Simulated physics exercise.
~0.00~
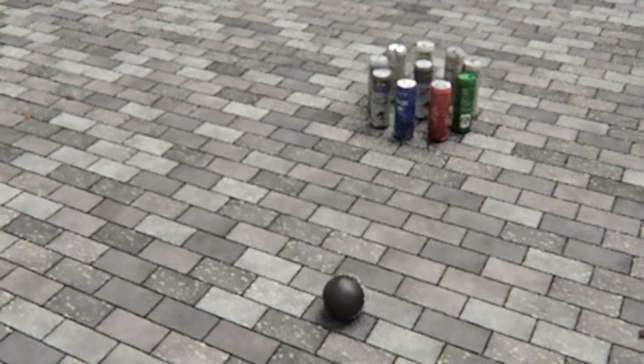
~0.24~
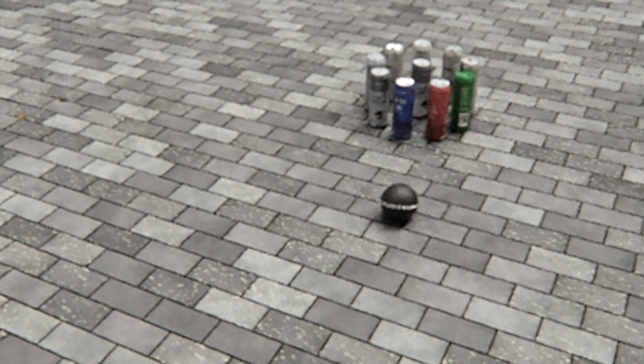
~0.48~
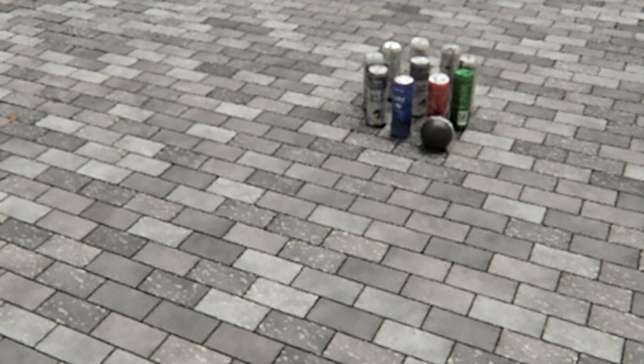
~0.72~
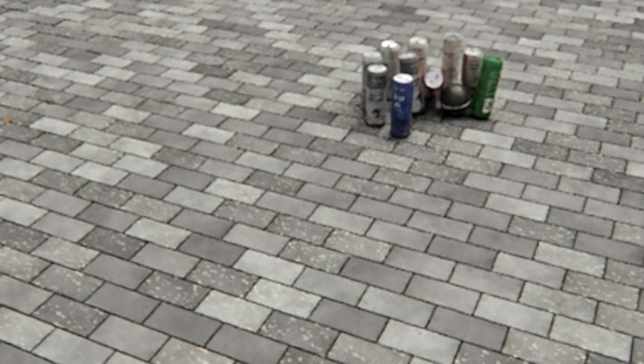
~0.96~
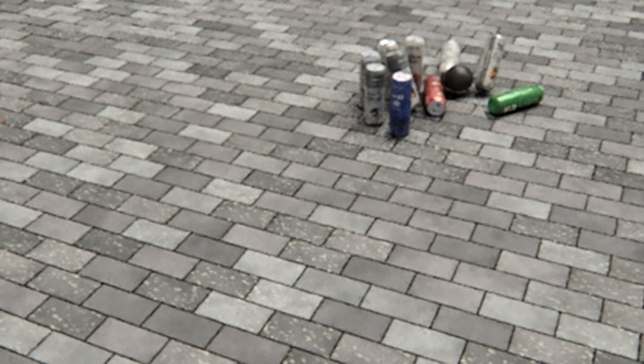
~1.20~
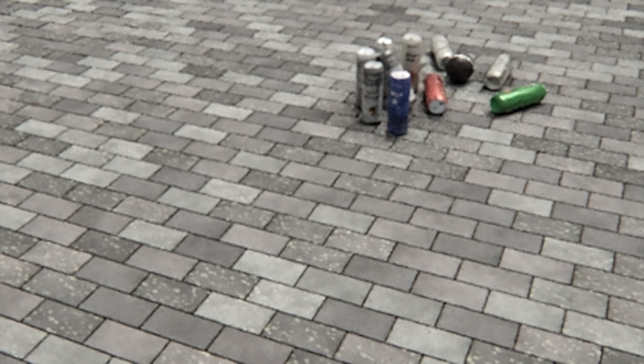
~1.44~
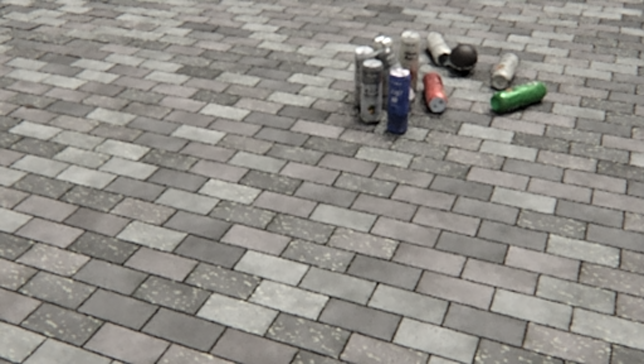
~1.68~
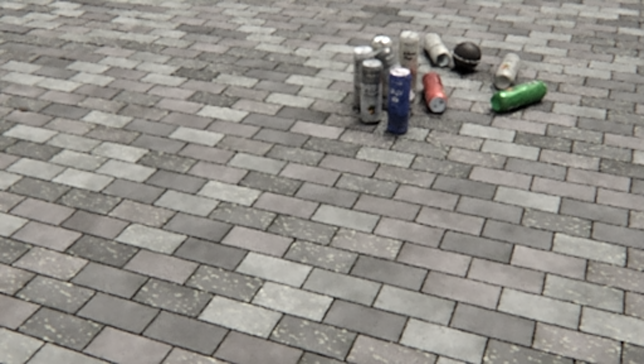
A dark ball rolls across grey brick paving, seen from above at an angle, toward a tight cluster of upright cylinders near the upper right. Most are silvery grey, with a blue one, a red one and a green one along the near side. The ball travels up and to the right and strikes the cluster by the red cylinder. The red and green ones tip over, the green toward the right, and pale ones behind them topple too. The ball slows among the fallen pieces beyond, while the blue cylinder and several grey ones remain standing at left.
